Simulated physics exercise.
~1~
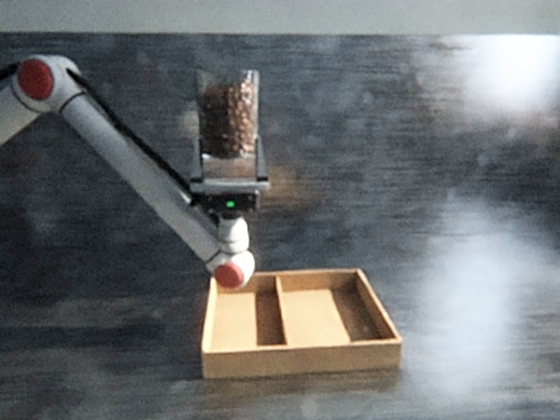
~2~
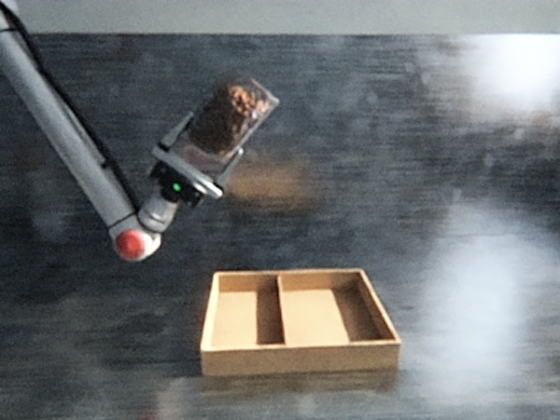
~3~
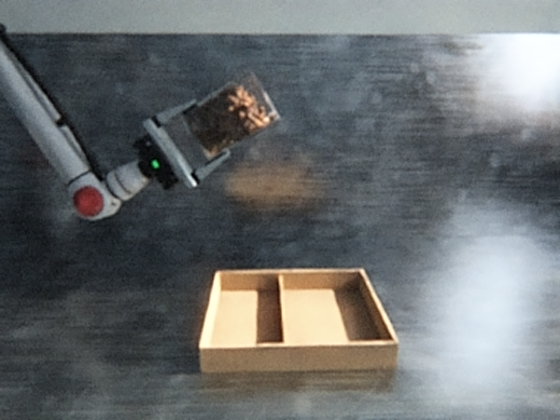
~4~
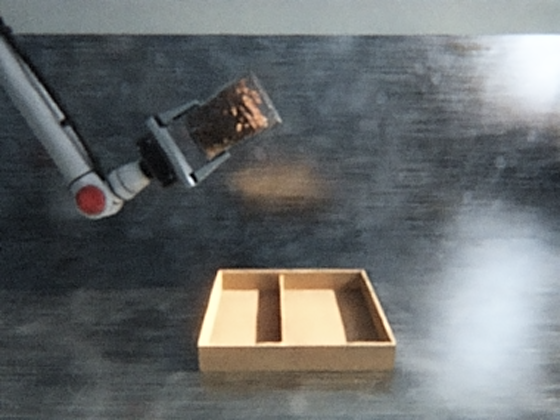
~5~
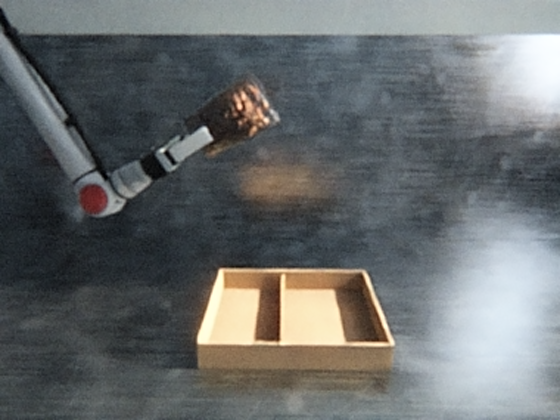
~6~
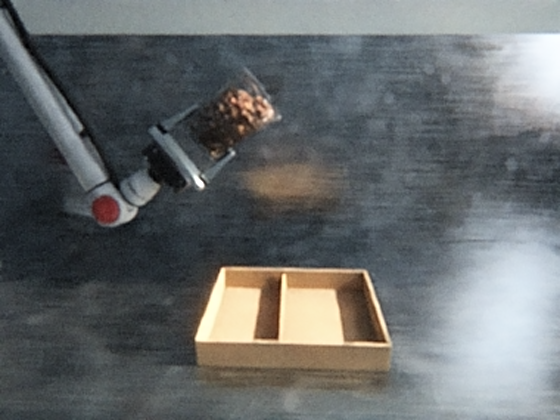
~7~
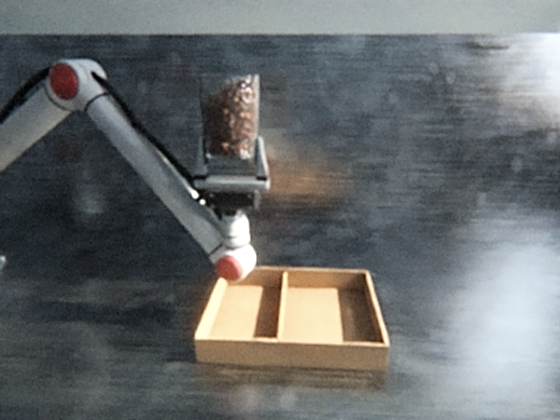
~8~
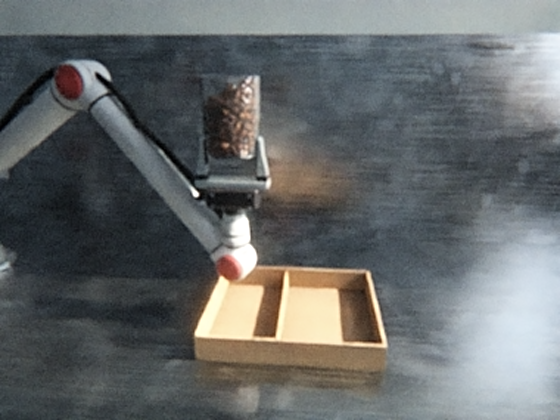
Above a divided wooden tray on a dark surface, a robot arm tilting and twisting a clear cup of brown pellets, then righting it still full.
